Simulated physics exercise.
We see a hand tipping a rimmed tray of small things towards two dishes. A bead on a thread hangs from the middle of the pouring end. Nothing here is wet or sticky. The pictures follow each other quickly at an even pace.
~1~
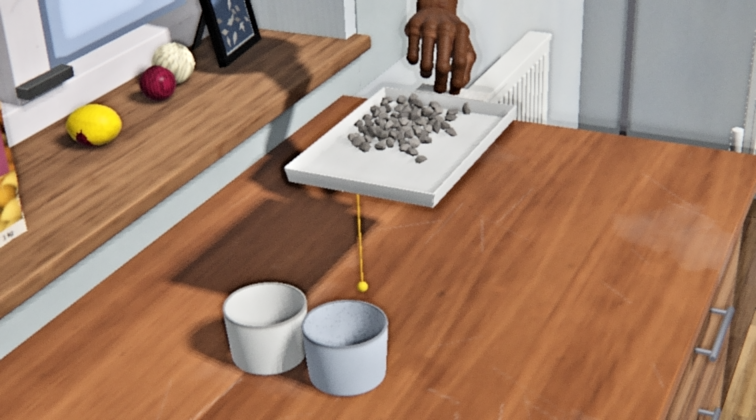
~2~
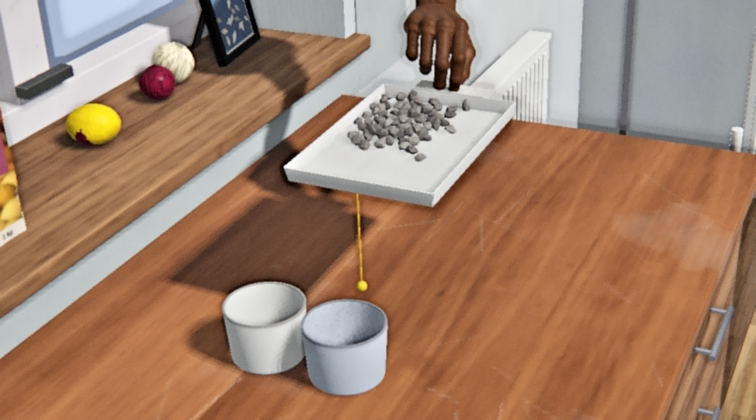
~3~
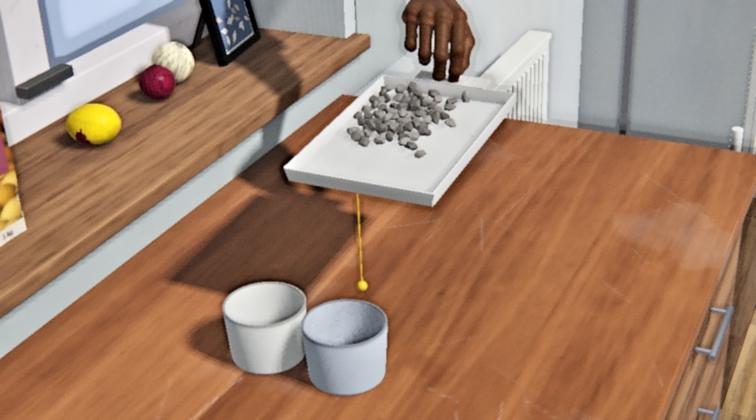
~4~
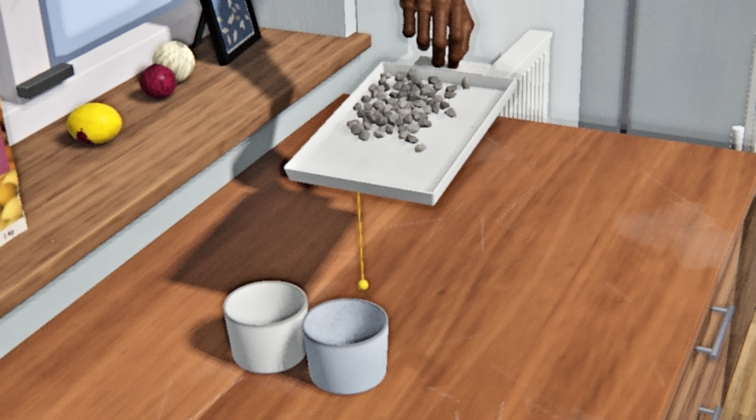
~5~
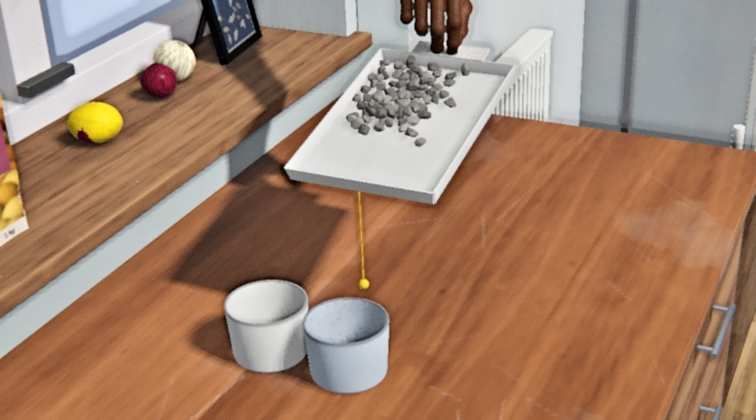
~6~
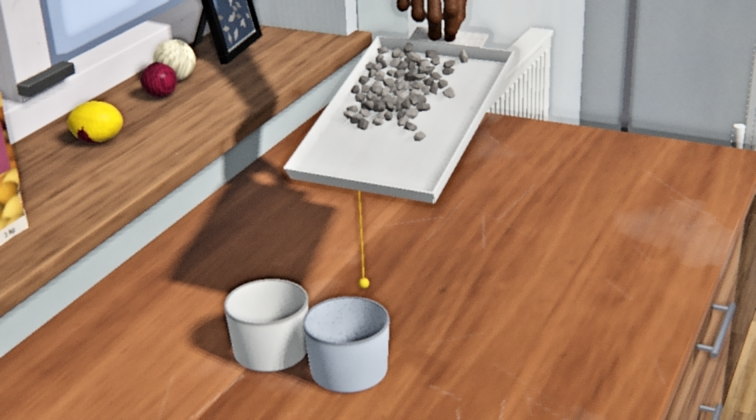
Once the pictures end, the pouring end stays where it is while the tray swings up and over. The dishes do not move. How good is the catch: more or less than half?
Together they catch the larger part.
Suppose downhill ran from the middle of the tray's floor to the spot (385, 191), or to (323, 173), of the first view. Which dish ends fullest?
First the right dish, then the dish on the left.
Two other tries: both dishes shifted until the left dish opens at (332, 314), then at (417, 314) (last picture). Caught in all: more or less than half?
One: Most of it. Two: Below a half.
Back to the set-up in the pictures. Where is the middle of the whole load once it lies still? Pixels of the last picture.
At about (329, 366).
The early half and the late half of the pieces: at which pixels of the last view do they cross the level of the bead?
Early half (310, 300), late half (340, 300).
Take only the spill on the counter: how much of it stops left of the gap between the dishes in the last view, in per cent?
Some 50 per cent.
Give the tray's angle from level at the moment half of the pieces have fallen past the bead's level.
At about 95°.
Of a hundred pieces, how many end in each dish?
The left dish has 30 per cent, the right dish has 40.
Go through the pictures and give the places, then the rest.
The first frame shows corners of the pouring end (289, 167) and (432, 192), level; middle of the load (407, 125), bits of gravel; left dish (246, 346); right dish (326, 367); bead on its thread (362, 287).
The second frame shows corners of the pouring end (288, 166) and (432, 192), level; middle of the load (406, 122).
The third frame shows corners of the pouring end (288, 167) and (432, 192), tipped barely, level across its low end; middle of the load (406, 116).
The fourth frame shows corners of the pouring end (288, 167) and (432, 191), tipped a little, level across its low end; middle of the load (406, 106).
The fifth frame shows corners of the pouring end (288, 166) and (432, 191), tipped a little, level across its low end; middle of the load (405, 96).
The sixth frame shows corners of the pouring end (288, 166) and (432, 191), tipped clearly, level across its low end; middle of the load (404, 87); left dish (247, 343); right dish (328, 363).
Just after the last frame, tray tipped steeply; the larger part on the tray; roughly a quarter in the air.
A moment on, tray tipped right over; roughly half on the tray; roughly a quarter in the right dish; about a tenth in the left dish; about a tenth outside both; just a few in the air.
Further on, tray tipped past a quarter turn; roughly half in the right dish; roughly a quarter in the left dish; roughly a third outside both.
When it is over, tray tipped past a quarter turn; roughly half in the right dish; roughly a quarter in the left dish; roughly a third outside both.
